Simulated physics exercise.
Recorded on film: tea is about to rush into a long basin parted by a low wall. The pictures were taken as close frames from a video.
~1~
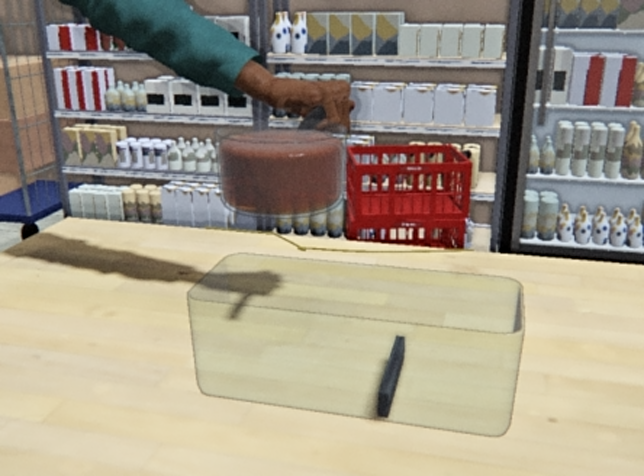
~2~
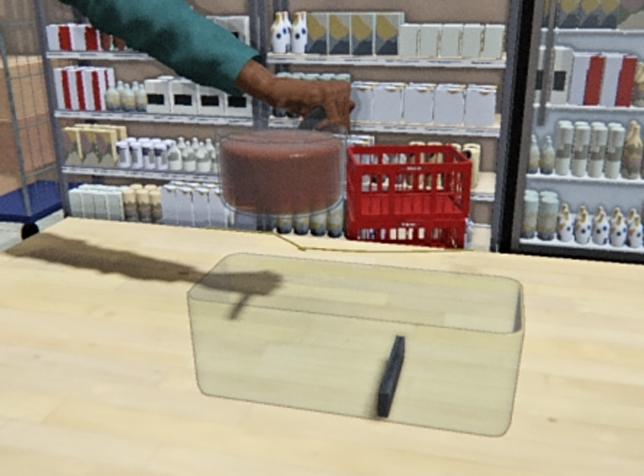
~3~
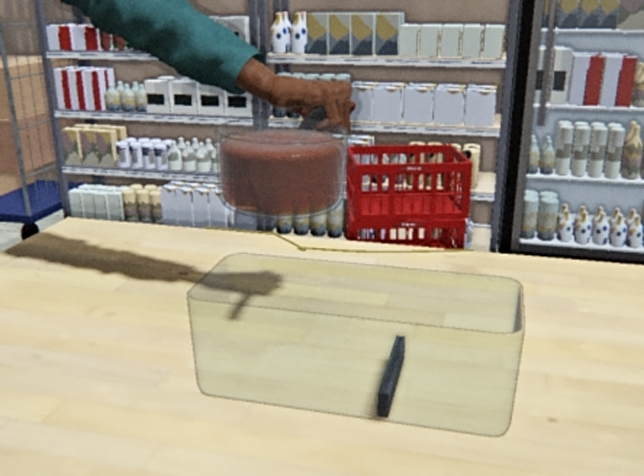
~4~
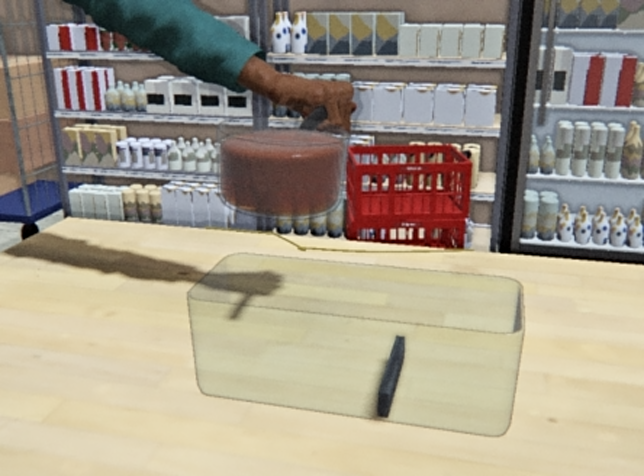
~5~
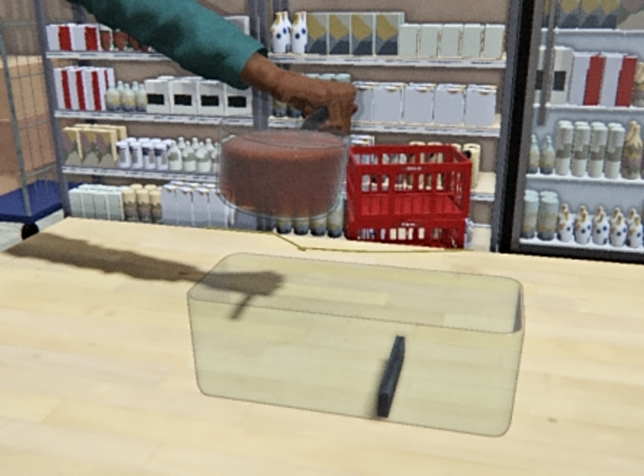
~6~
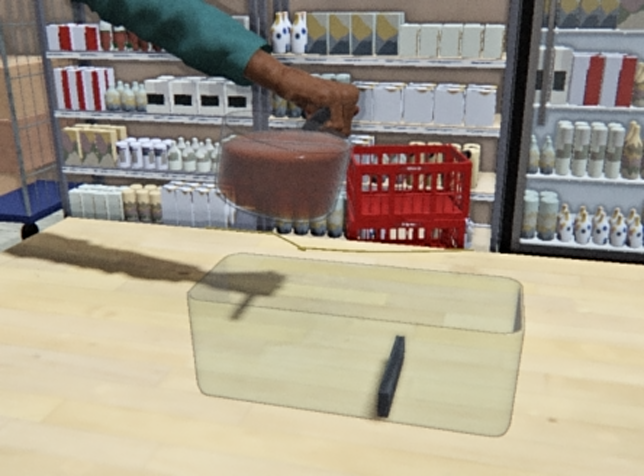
A hand in a green sleeve holds a clear round container of reddish-brown tea above a long, see-through basin with a low dark wall inside, barely moving at first. The hand then gradually tilts the container slightly to the right, while the basin stays still on the wooden table.
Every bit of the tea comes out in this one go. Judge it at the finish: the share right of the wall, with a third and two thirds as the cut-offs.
At the finish, the right of the wall has a third to two thirds.
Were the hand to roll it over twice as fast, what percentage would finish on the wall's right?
I'd estimate about 45 percent ends up there.
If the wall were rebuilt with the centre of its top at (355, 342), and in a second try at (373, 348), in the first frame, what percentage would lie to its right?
It would come to roughly 90 per cent the first time and roughly 75 per cent the second.
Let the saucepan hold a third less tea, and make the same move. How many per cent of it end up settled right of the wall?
Some 50 per cent.
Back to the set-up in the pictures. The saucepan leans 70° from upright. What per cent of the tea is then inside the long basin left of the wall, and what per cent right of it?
On the left near 0 in a hundred, on the right near 20 in a hundred.
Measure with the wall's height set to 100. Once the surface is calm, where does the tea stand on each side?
The left side ends up close to 40, the right side close to 100.
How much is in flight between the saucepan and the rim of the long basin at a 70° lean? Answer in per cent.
Estimated: 30 per cent or thereabouts.
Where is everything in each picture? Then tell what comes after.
Tilt 0°; pouring edge (344, 135); surface from (225, 138) to (343, 143); the long basin's rim runs from (208, 275) to (522, 307); the wall's top is at (393, 363), in the first frame.
Tilt 1°; pouring edge (345, 135); surface from (225, 138) to (343, 144), in the second frame.
Tilt 2°; pouring edge (345, 137); surface from (227, 137) to (344, 145), in the third frame.
Tilt 5°; pouring edge (347, 141); surface from (227, 138) to (346, 145), in the fourth frame.
Tilt 9°; pouring edge (348, 145); surface from (228, 138) to (347, 146), in the fifth frame.
Tilt 13°; pouring edge (350, 151); surface from (229, 139) to (350, 146), in the sixth frame.
A moment on, the saucepan is tipped part way and 48 per cent is still to pour, 2 is left of the wall and 22 right of it.
Next, the saucepan is tipped right over and 5 per cent is still to pour, 26 is left of the wall and 64 right of it.
Then the saucepan is tipped right over and 0 per cent is still to pour, 42 is left of the wall and 57 right of it.
Later the saucepan is tipped right over and 0 per cent is still to pour, 44 is left of the wall and 55 right of it.
In the end 44 per cent lies left of the wall, 55 right of it and 1 outside.
